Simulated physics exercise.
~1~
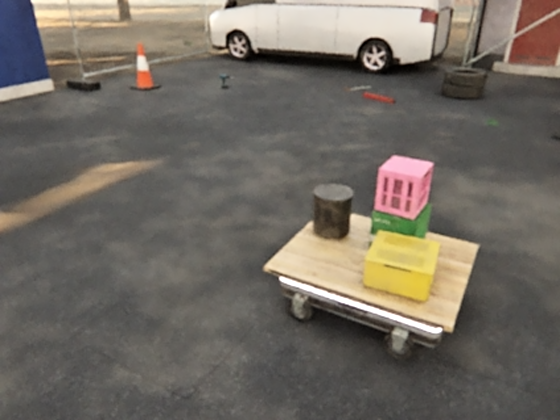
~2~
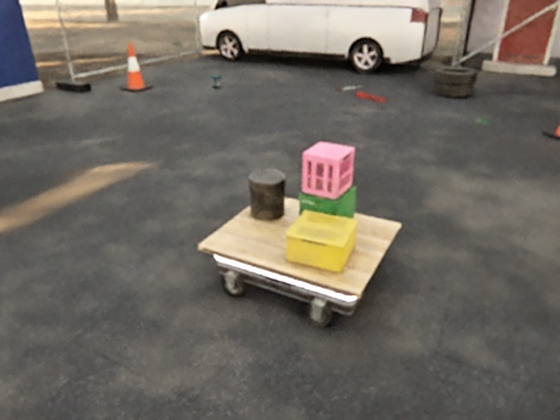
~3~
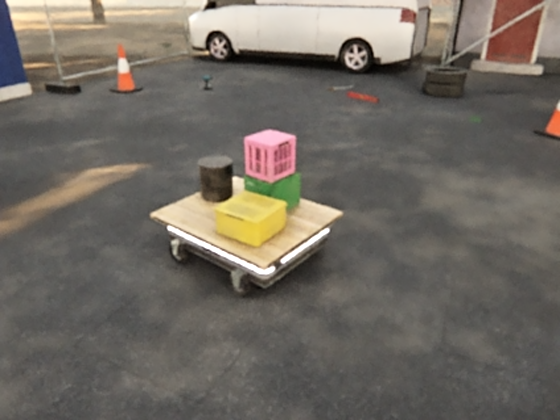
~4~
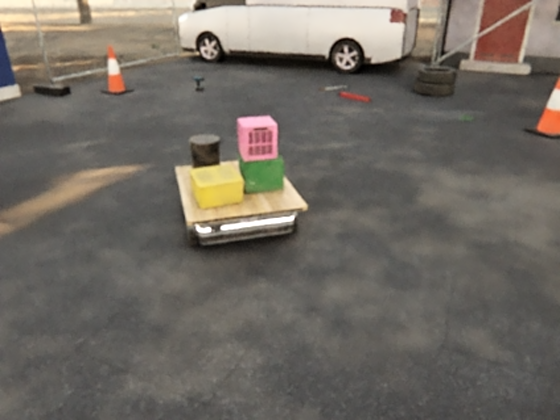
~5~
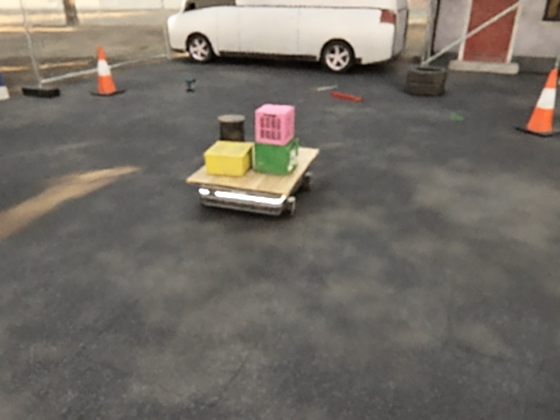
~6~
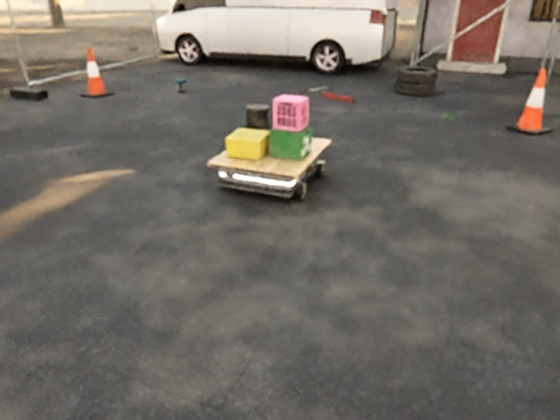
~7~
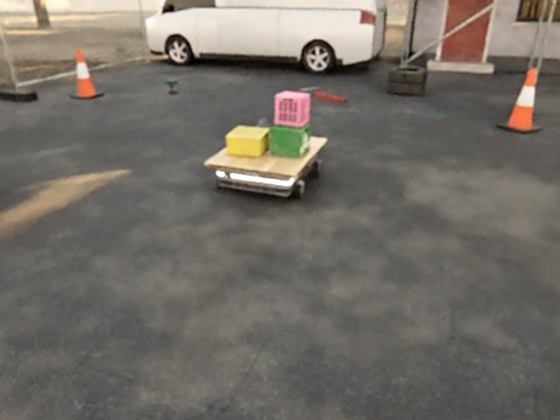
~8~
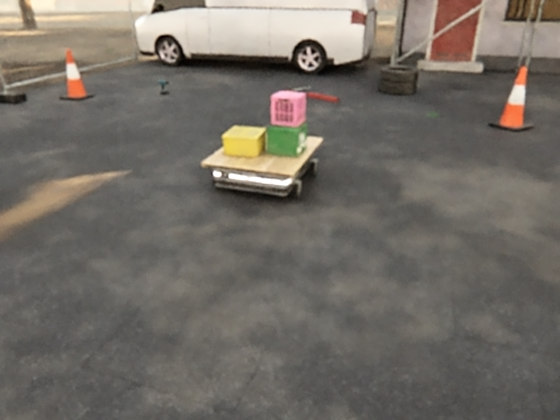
A loaded cart rolls away, turns and stops, and the black pail drops off behind.
